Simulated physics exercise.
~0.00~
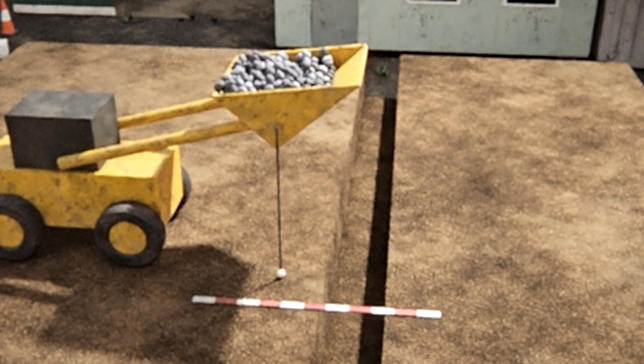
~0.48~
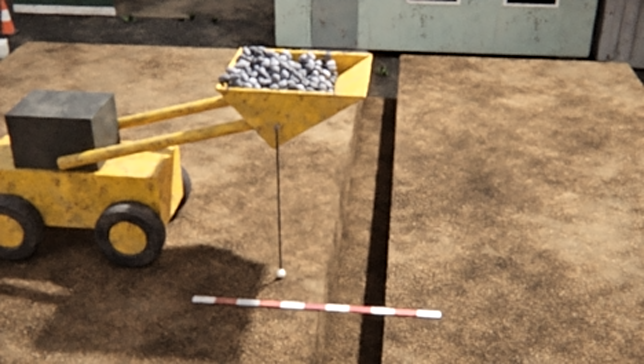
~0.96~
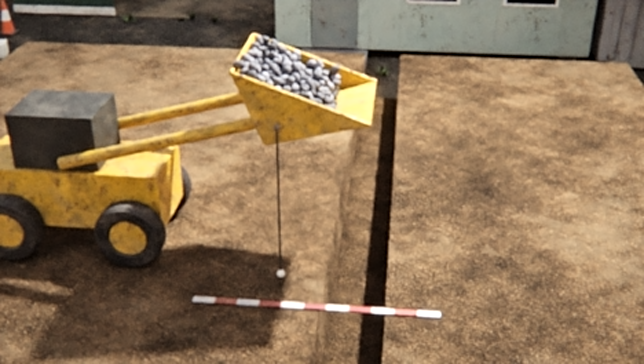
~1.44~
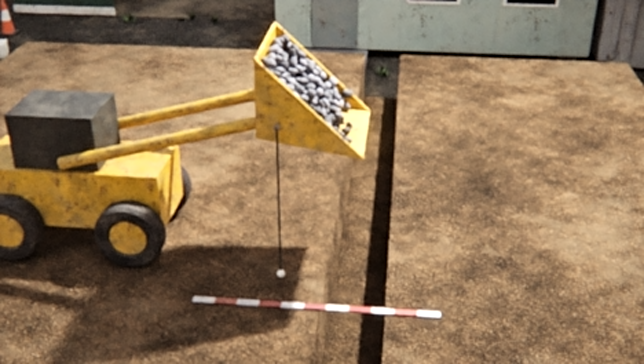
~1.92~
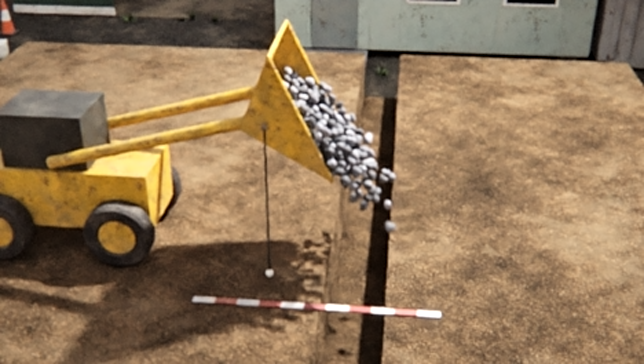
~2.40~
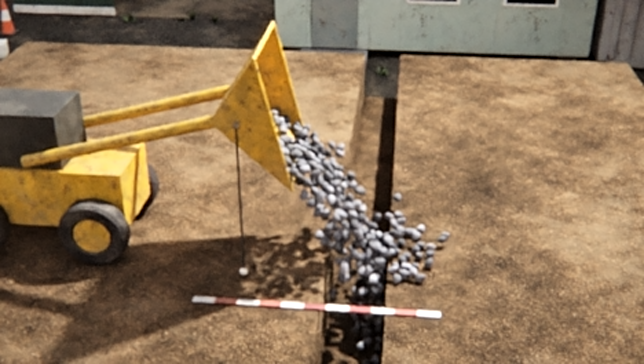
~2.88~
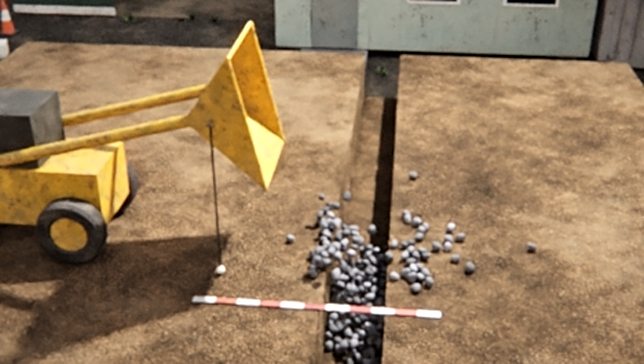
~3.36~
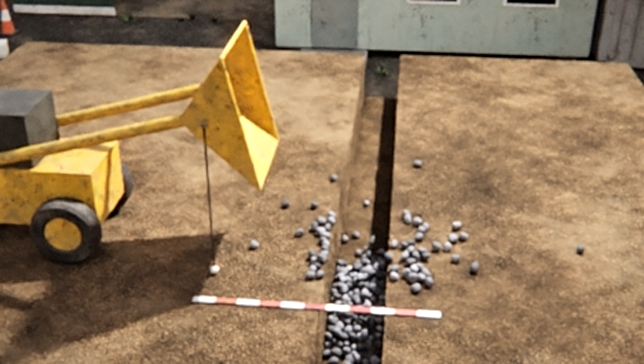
On bare brown ground, a yellow loader tips grey stones mostly into a trench and backs away.
